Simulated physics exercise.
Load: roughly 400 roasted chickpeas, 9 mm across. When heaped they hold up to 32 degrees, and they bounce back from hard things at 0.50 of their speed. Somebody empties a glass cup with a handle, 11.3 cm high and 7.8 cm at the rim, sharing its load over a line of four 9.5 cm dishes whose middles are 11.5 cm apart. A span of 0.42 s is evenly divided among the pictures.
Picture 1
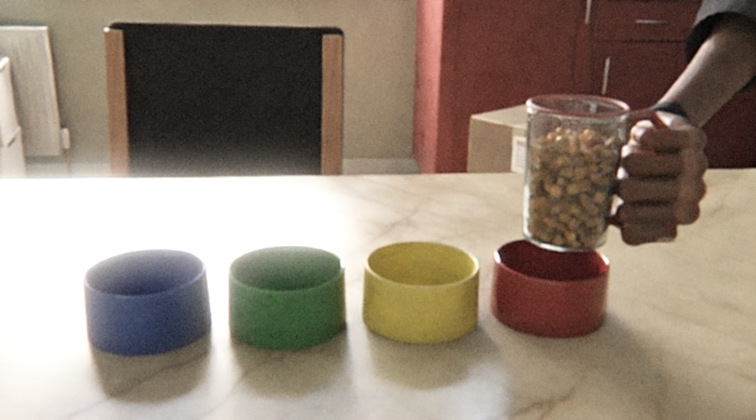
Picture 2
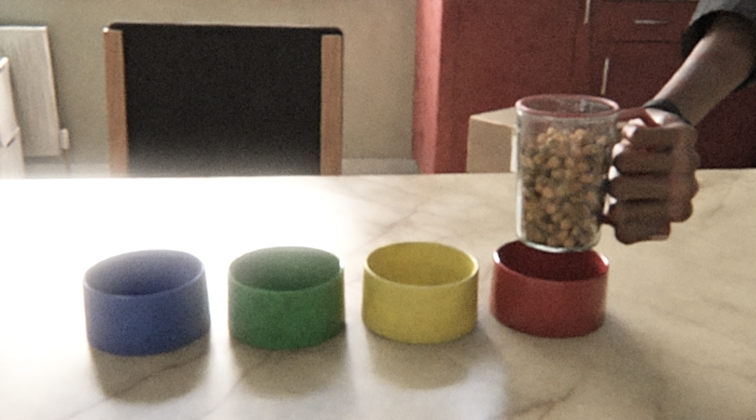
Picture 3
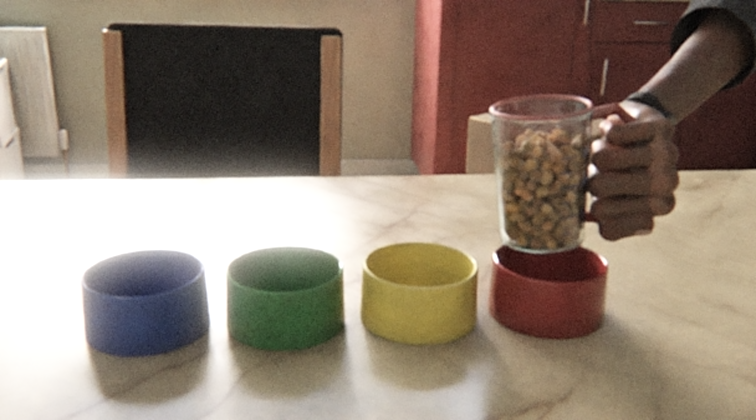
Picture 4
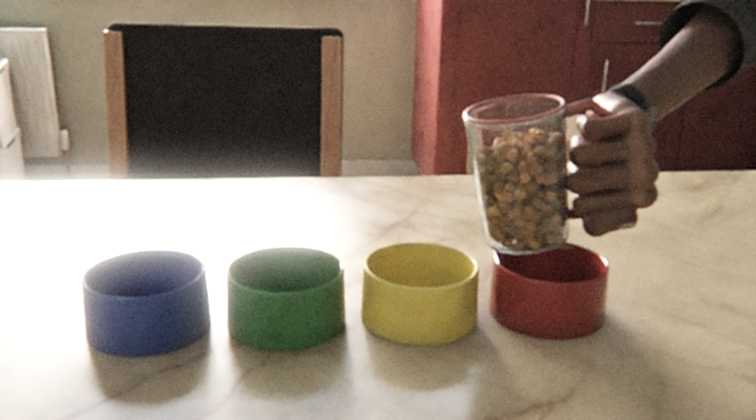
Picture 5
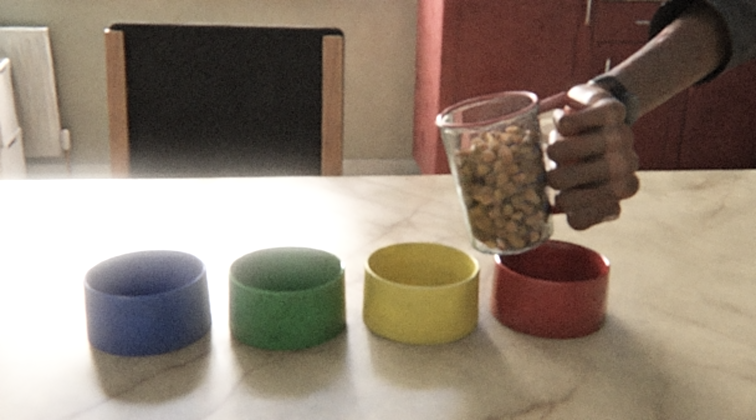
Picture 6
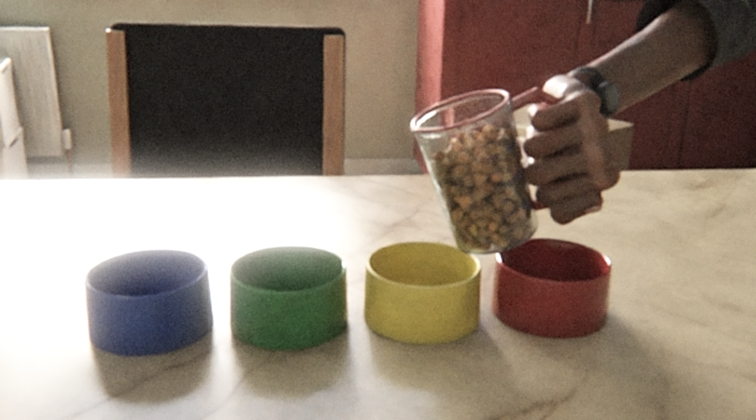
A hand held a glass cup of roasted chickpeas by its handle above a red dish, then moved it left toward the yellow dish, gradually tilting it leftward, while the green and blue dishes sat still.
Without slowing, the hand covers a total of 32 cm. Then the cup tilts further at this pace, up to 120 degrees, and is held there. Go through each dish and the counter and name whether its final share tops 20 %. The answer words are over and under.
Red: Under. Blue: Over. Green: Under. Yellow: Under. Counter: Under.
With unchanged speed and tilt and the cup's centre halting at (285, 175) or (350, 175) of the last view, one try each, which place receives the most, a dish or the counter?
Top receivers, in order: Counter and green.
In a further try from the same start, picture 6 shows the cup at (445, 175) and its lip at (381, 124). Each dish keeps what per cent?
The red dish keeps 0, the blue dish 90, the green dish 0 and the yellow dish 0.
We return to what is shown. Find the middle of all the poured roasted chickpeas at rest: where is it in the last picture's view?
Est. centre at rest: (139, 294) px.
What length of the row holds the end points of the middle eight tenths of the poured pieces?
I'd put it at close to 6 cm.
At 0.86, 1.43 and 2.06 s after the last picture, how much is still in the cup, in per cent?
First 100, then 95, then 20 per cent.
Then, 0.86 s after the last picture, tilt 66 degrees; cup holds 100 %.
Then, 1.43 s after the last picture, tilt 97 degrees; cup holds 95 %.
Then, 2.06 s after the last picture, tilt 120 degrees; cup holds 20 %, blue 75 %.
In the end, red 0 %, blue 90 %, green 0 %, yellow 0 %, counter 10 %.
